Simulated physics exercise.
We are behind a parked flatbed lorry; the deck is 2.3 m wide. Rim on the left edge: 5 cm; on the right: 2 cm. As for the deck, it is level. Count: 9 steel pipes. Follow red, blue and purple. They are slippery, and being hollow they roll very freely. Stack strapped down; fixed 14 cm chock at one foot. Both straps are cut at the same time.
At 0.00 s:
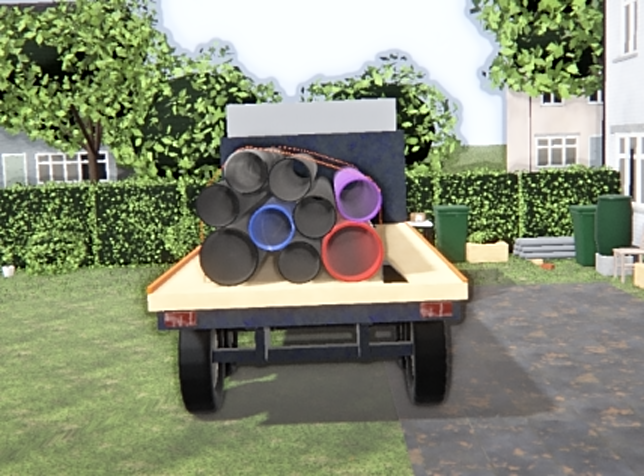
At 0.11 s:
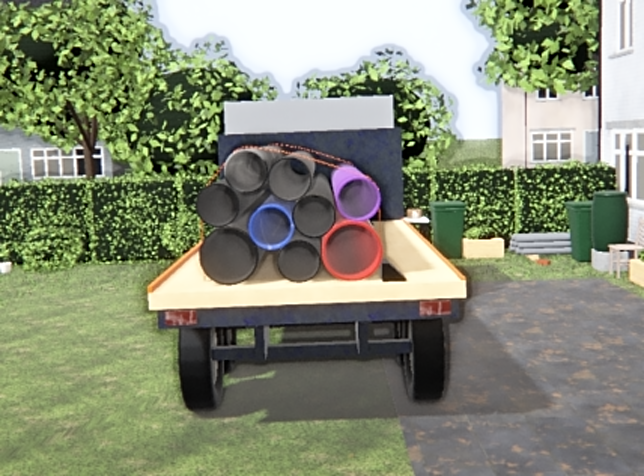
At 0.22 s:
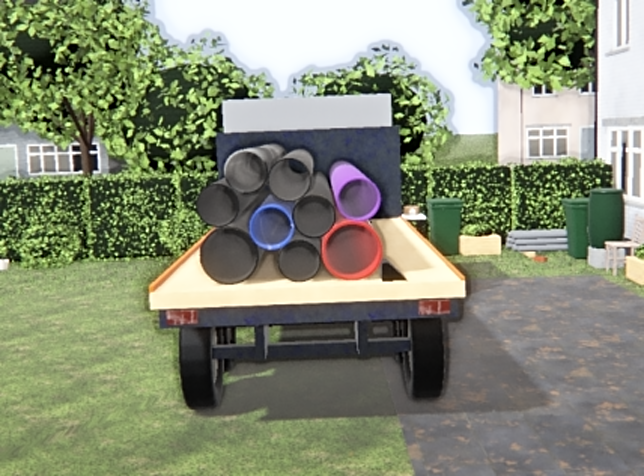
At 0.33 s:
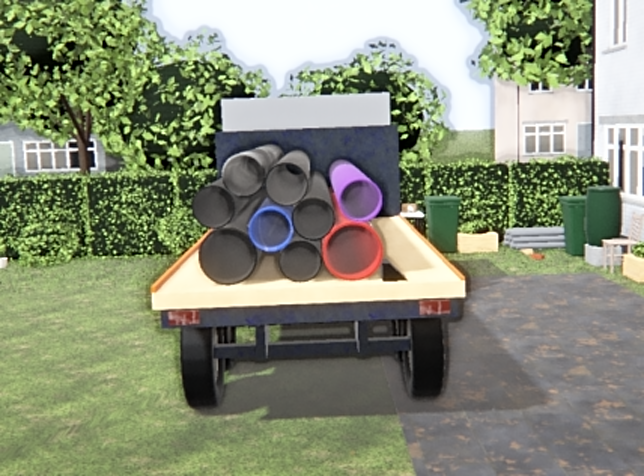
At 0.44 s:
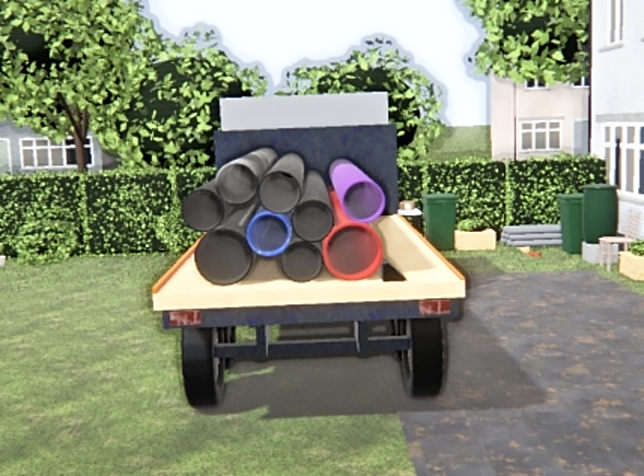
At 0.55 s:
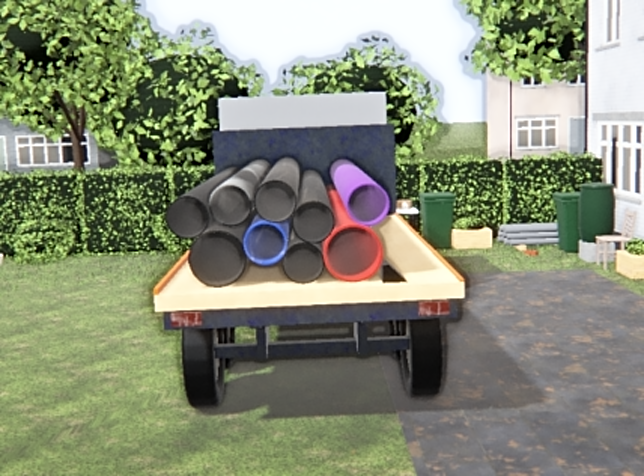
On a parked flatbed lorry, the strap disappears and the stacked pipes shift and settle slightly.
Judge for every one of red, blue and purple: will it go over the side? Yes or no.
Red, no; blue, no; purple, yes.
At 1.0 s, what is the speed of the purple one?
The speed is close to 2.0 m/s.
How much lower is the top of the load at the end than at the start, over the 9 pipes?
About 35 cm.
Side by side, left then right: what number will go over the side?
On the left it's 1, and on the right it's 1.
By 1.0 s, red is on the deck, 80 cm from the right edge; blue is on the deck, 75 cm from the left edge; purple is on the deck, 35 cm from the right edge, rolling right; 1 gone from the deck.
By 1.4 s, purple is dropping off the right side; as before, red, blue; 2 gone from the deck.
Finally (5.2 s), red is on the deck, 80 cm from the right edge; blue is on the deck, 75 cm from the left edge; purple is on the ground to the right; 2 gone from the deck.
